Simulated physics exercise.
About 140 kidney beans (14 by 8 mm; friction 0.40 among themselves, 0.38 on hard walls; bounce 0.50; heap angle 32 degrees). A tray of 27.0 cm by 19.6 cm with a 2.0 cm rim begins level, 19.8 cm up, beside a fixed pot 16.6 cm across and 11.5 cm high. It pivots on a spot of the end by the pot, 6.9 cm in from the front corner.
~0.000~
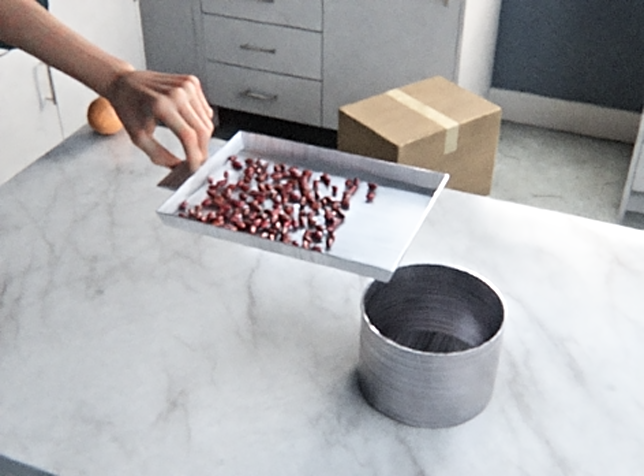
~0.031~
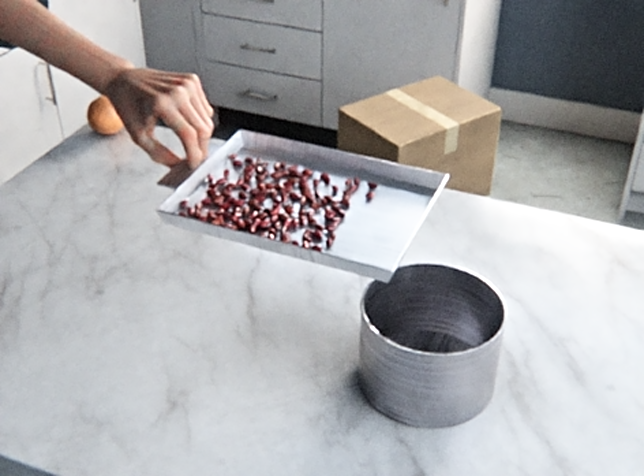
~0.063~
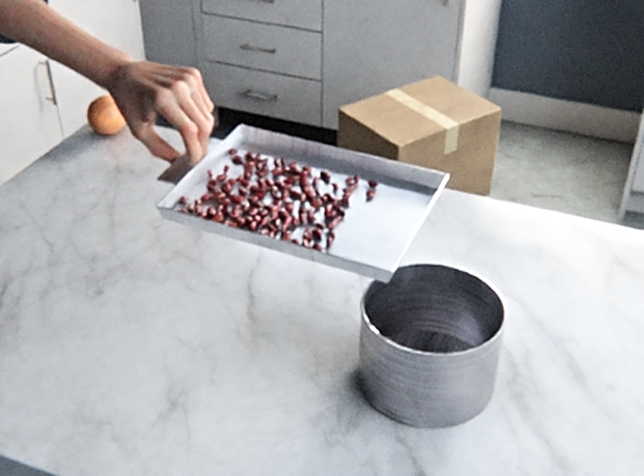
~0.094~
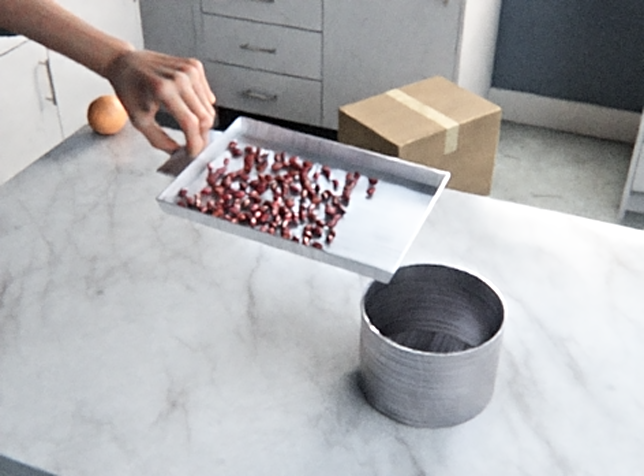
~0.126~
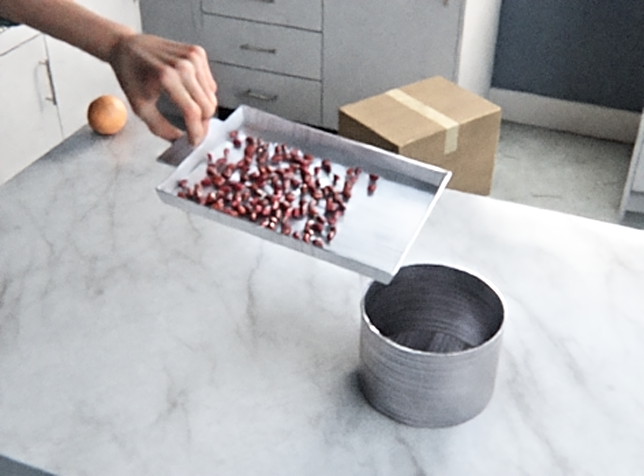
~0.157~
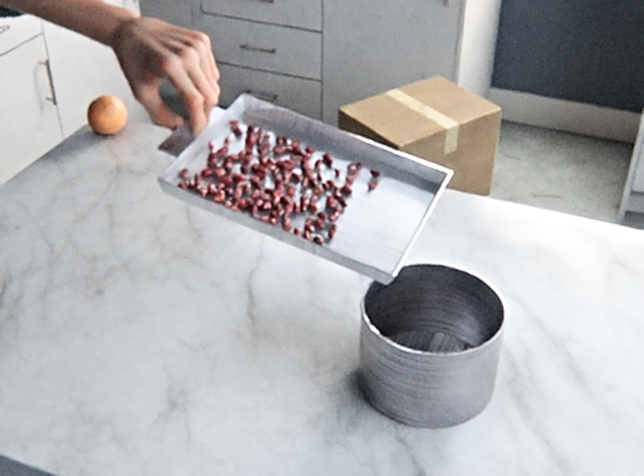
On a marble kitchen counter, a hand raising the left end of a white tray of dark red beans beside a grey pot.
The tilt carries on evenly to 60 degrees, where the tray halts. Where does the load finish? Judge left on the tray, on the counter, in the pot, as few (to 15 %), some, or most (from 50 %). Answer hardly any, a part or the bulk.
Tray: A part, counter: A part, pot: A part.
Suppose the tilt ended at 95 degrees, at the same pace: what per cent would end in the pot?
In that case some 60 per cent.
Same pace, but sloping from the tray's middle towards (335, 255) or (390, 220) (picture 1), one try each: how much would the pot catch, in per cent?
Some 5 and 40 per cent.
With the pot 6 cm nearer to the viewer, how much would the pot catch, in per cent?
It would be near 55 per cent.
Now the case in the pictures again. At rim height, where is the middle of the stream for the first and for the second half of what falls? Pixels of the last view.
At about (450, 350), then at (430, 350).
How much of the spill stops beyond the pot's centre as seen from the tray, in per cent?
About 90 per cent.
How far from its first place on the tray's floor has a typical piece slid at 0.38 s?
Some 2 cm.
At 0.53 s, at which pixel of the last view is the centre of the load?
At about (362, 201).
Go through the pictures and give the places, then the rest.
The first frame shows tray tilt 0 degrees, front corners at (163, 210) and (388, 267); middle of the pieces at (276, 202); pot at (433, 306).
The second frame shows tray tilt 0 degrees, front corners at (163, 208) and (388, 267); middle of the pieces at (276, 201).
The third frame shows tray tilt 2 degrees, front corners at (163, 204) and (389, 267); middle of the pieces at (276, 199).
The fourth frame shows tray tilt 4 degrees, front corners at (163, 197) and (389, 268), lowest corner right front; middle of the pieces at (277, 194).
The fifth frame shows tray tilt 7 degrees, front corners at (163, 188) and (390, 269), lowest corner right front; middle of the pieces at (277, 187).
The sixth frame shows tray tilt 11 degrees, front corners at (164, 178) and (391, 271), lowest corner right front; middle of the pieces at (278, 181); pot at (433, 306). Its pace works out near 110 degrees a second.
After 0.38 s, tilt 36 degrees; the tray holds 100 %, the pot 0 %.
Then, at 0.53 s, tilt 53 degrees; the tray holds 100 %, the pot 0 %.
Then, at 0.80 s, tilt 60 degrees; the tray holds 40 %, the pot 20 %.
At rest (2.3 s), tray 35 %, counter 30 %, pot 35 %.
